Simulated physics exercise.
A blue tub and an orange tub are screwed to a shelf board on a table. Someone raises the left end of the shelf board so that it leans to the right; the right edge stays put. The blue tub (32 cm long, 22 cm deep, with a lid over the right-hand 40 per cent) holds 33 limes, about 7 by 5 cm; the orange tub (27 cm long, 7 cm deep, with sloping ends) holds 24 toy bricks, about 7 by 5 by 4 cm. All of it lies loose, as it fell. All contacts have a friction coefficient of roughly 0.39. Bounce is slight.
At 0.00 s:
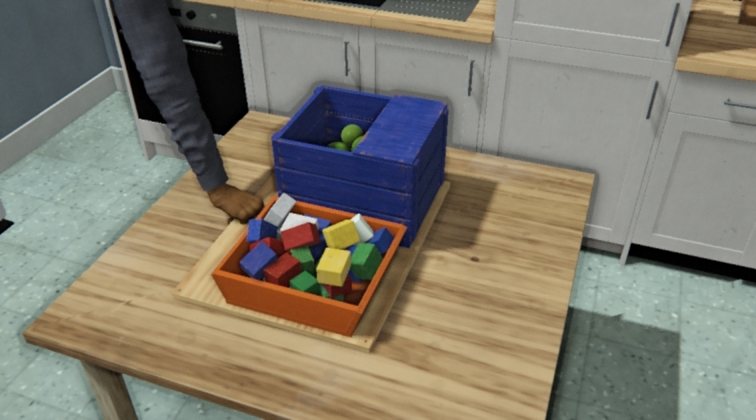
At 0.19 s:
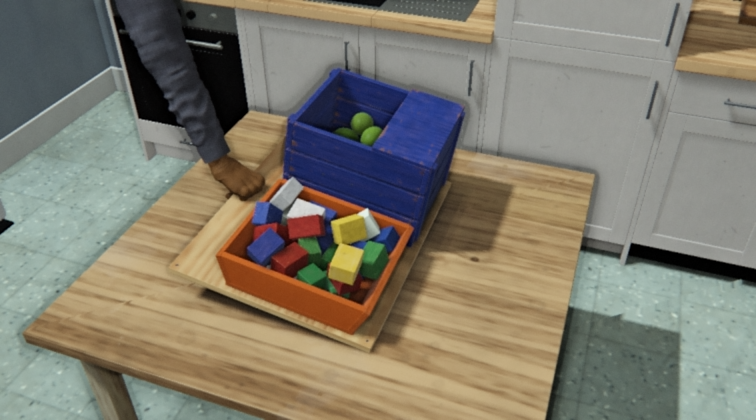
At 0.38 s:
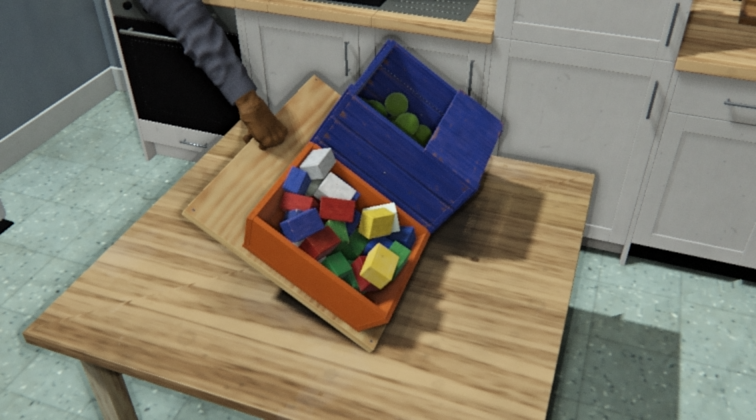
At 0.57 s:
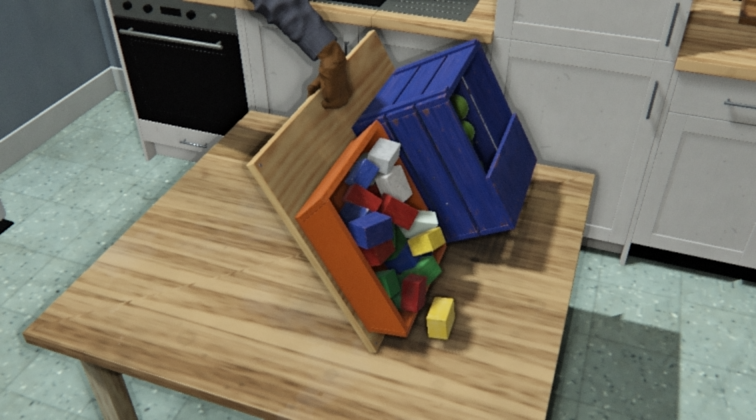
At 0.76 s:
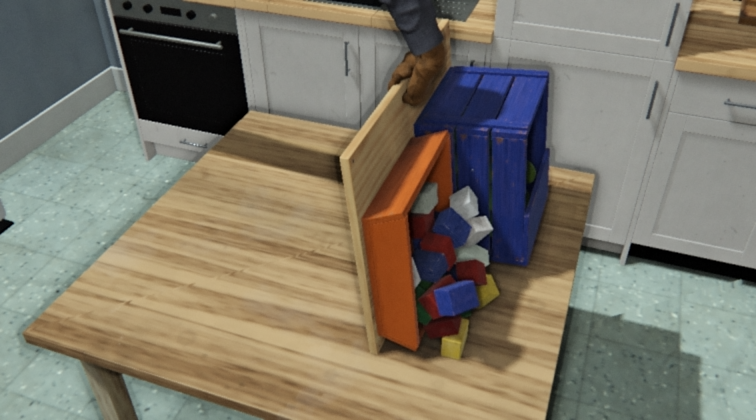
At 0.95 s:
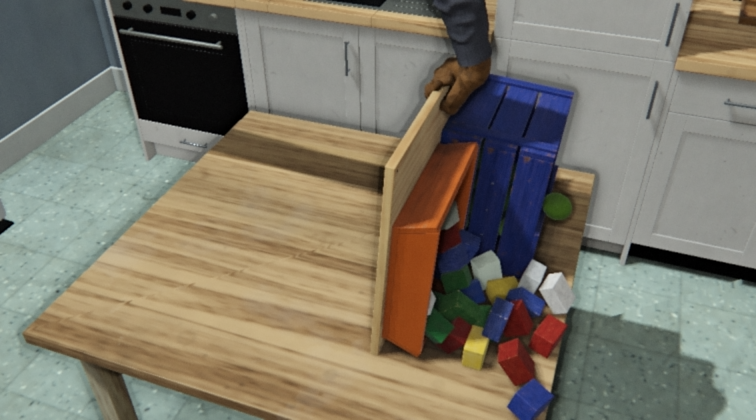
Colorful toy bricks tumbled out of an orange tub onto the table as a hand raised the left end of a board until it stood upright, and a green ball emerged from the blue tub.
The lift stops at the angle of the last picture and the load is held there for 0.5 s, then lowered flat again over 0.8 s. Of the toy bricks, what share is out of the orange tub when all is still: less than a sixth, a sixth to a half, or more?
Out of the orange tub go upwards of half of the toy bricks.
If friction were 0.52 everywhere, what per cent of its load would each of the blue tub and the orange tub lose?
In that case blue tub 0, orange tub 80 per cent.
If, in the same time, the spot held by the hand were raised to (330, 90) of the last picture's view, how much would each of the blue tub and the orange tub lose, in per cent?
In that case blue tub 0, orange tub 40 per cent.
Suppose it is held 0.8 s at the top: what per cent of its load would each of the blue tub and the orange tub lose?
Then blue tub 0, orange tub 100 per cent.
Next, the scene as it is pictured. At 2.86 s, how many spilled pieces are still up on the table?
About 16.
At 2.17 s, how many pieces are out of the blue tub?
Out by then, roughly: Blue tub 1.
After 1.25 s, tilt 94°; the blue tub is down by 1 of 33 and the orange tub is down by 19 of 24.
After 1.64 s, tilt 81°; the blue tub is down by 1 of 33 and the orange tub is down by 21 of 24.
After 2.17 s, tilt 3°; the blue tub is down by 1 of 33 and the orange tub is down by 22 of 24.
Outcome (at 2.86 s), the blue tub is down by 1 of 33 and the orange tub is down by 22 of 24. Asked share, 22 of 24, 92 per cent.
